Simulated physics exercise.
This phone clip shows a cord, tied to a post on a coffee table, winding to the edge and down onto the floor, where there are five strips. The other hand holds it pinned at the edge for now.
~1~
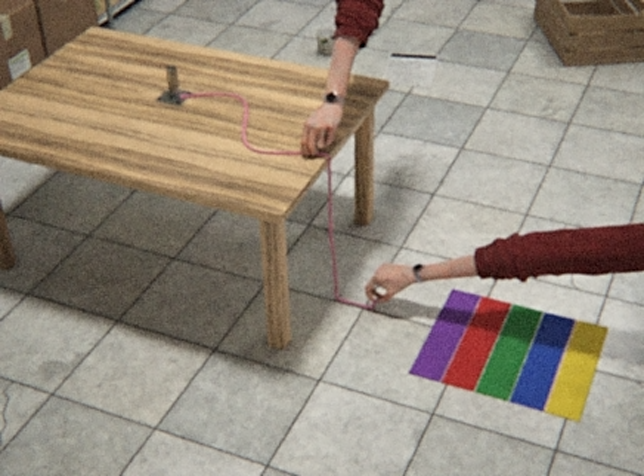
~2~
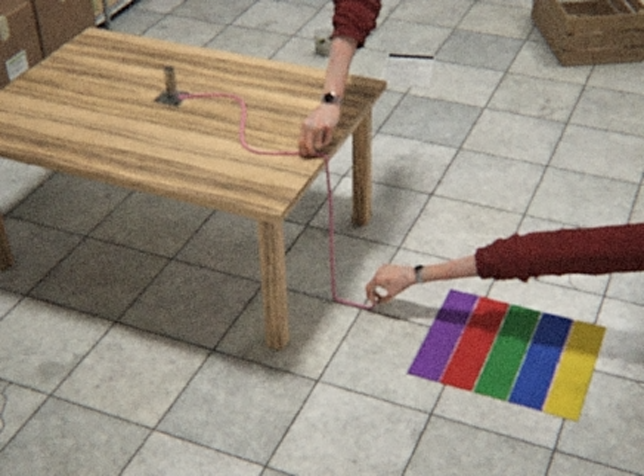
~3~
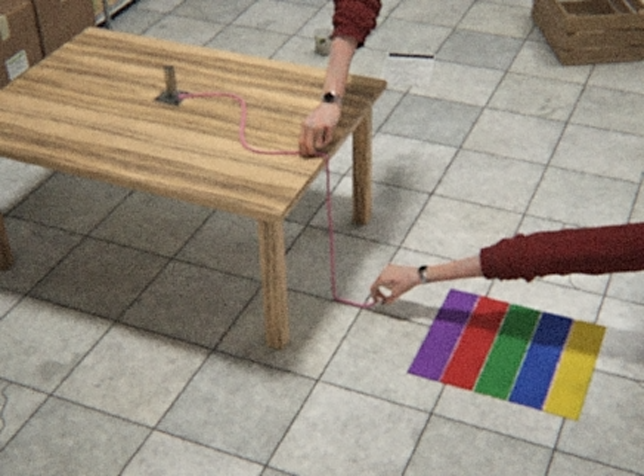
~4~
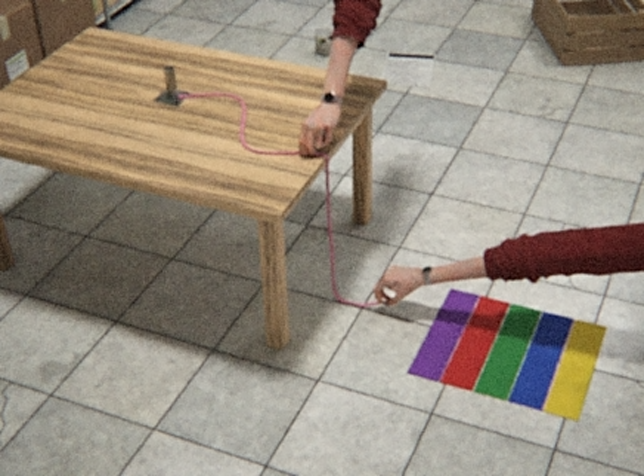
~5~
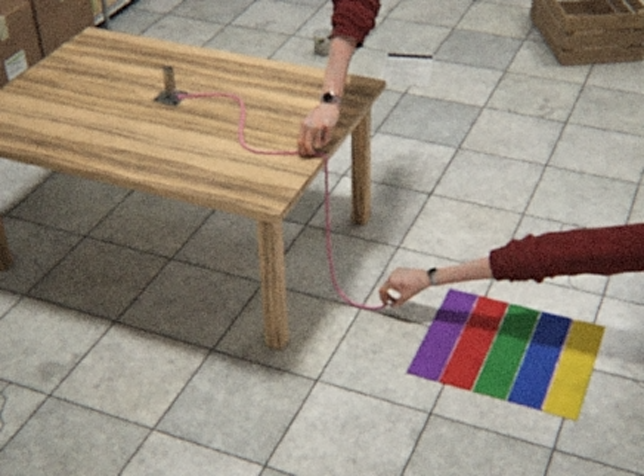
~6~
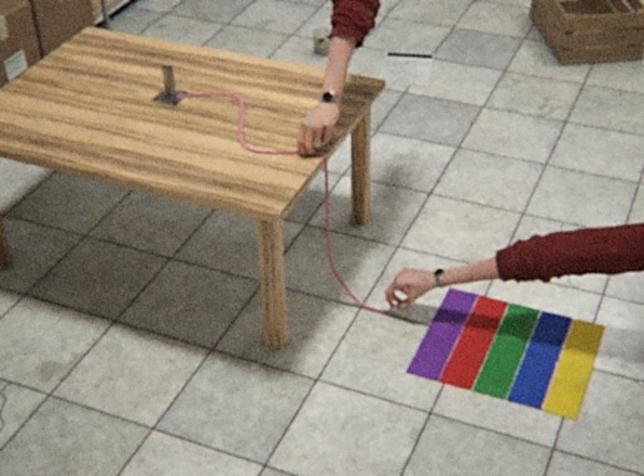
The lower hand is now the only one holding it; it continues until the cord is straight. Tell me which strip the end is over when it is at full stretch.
It is over the blue strip.
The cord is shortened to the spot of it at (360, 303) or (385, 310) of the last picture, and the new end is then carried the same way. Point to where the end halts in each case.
Case by case it comes to about (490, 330) and then about (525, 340).
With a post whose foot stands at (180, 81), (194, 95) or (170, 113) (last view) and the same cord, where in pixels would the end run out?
(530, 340), (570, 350) and (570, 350), roughly.
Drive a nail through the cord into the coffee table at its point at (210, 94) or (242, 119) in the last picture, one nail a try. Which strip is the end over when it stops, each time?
In that order: Blue; green.
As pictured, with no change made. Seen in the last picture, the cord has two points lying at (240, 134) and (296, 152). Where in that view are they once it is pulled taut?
(288, 133) and (352, 169), roughly.
A little later, end near (484, 327); over red.
Next, end near (525, 338); over green.
When it is tight, end near (549, 344); over blue. The blue one.
